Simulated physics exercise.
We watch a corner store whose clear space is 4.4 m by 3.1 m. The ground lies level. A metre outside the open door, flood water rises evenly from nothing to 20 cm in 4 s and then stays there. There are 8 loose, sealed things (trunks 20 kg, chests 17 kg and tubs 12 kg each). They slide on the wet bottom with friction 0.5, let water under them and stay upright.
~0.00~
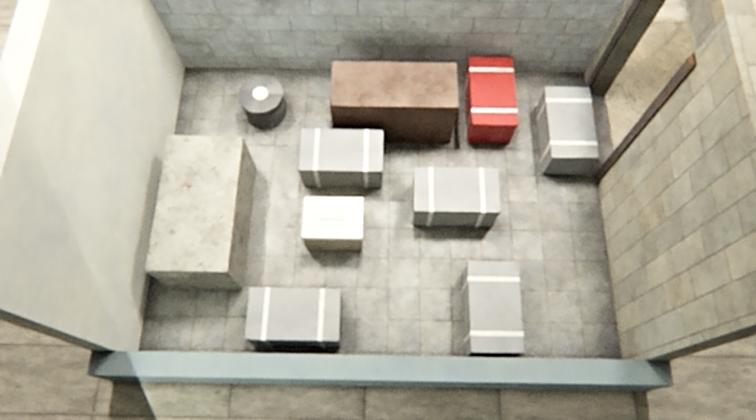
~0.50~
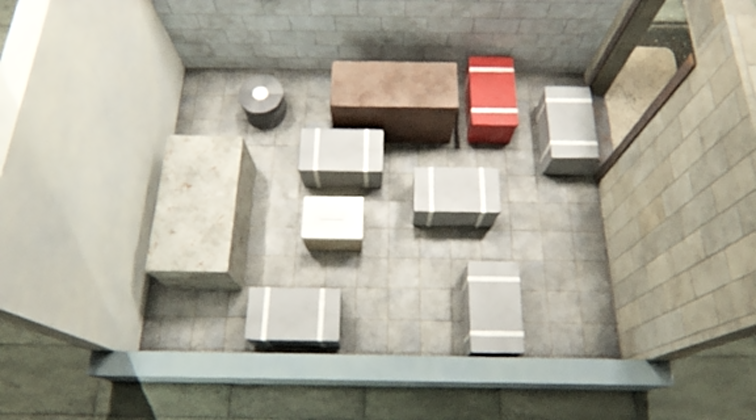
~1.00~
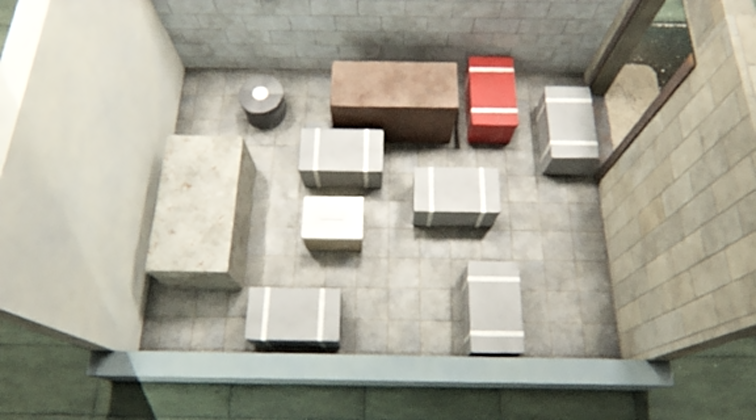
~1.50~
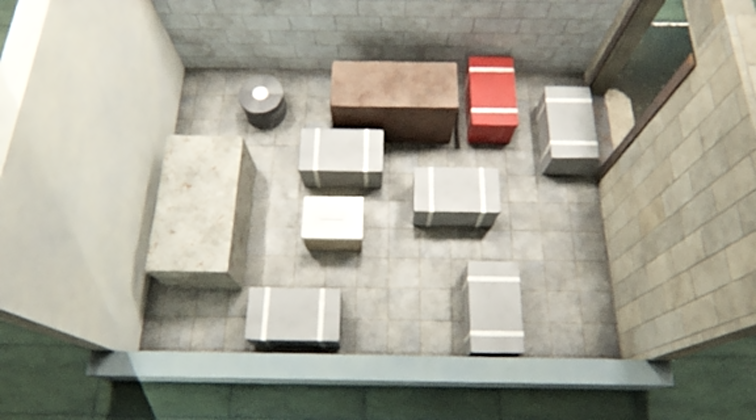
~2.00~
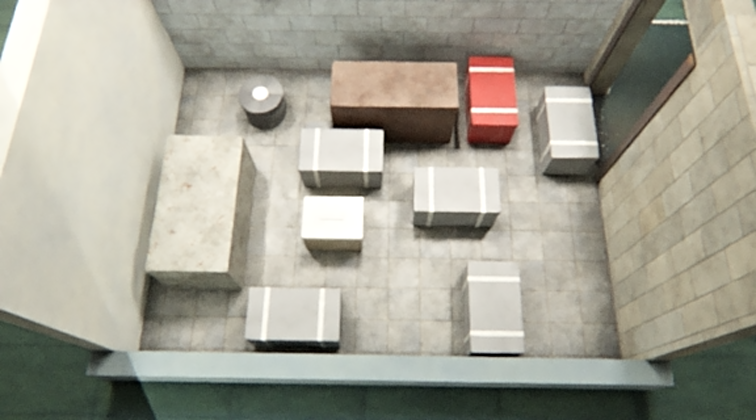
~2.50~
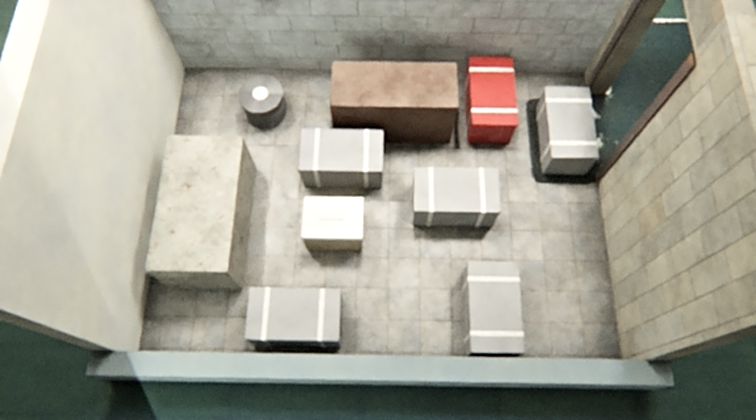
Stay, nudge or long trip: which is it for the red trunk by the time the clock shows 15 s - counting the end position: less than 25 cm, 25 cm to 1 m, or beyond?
Red trunk gets carried off.
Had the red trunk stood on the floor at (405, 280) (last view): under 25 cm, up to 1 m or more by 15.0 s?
It is nudged along.
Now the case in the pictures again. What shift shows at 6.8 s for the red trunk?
About 20 cm.
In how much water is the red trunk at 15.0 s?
Roughly 12 cm.
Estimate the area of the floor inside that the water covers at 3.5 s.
About 1.5 m2.
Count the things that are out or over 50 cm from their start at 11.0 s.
By then 3.
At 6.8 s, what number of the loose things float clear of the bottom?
At that moment 3.
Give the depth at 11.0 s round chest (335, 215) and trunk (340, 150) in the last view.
About 9 and 7 cm.
After 3.5 s the red trunk is near (492, 90), 0.0 m from its start, aground; 0 afloat.
After 6.8 s the red trunk is near (477, 88), 0.2 m from its start, afloat; 3 afloat.
After 11.0 s the red trunk is near (478, 118), 0.4 m from its start, afloat; 7 afloat.
After 15.0 s the red trunk is near (395, 239), 1.9 m from its start, afloat; 8 afloat.
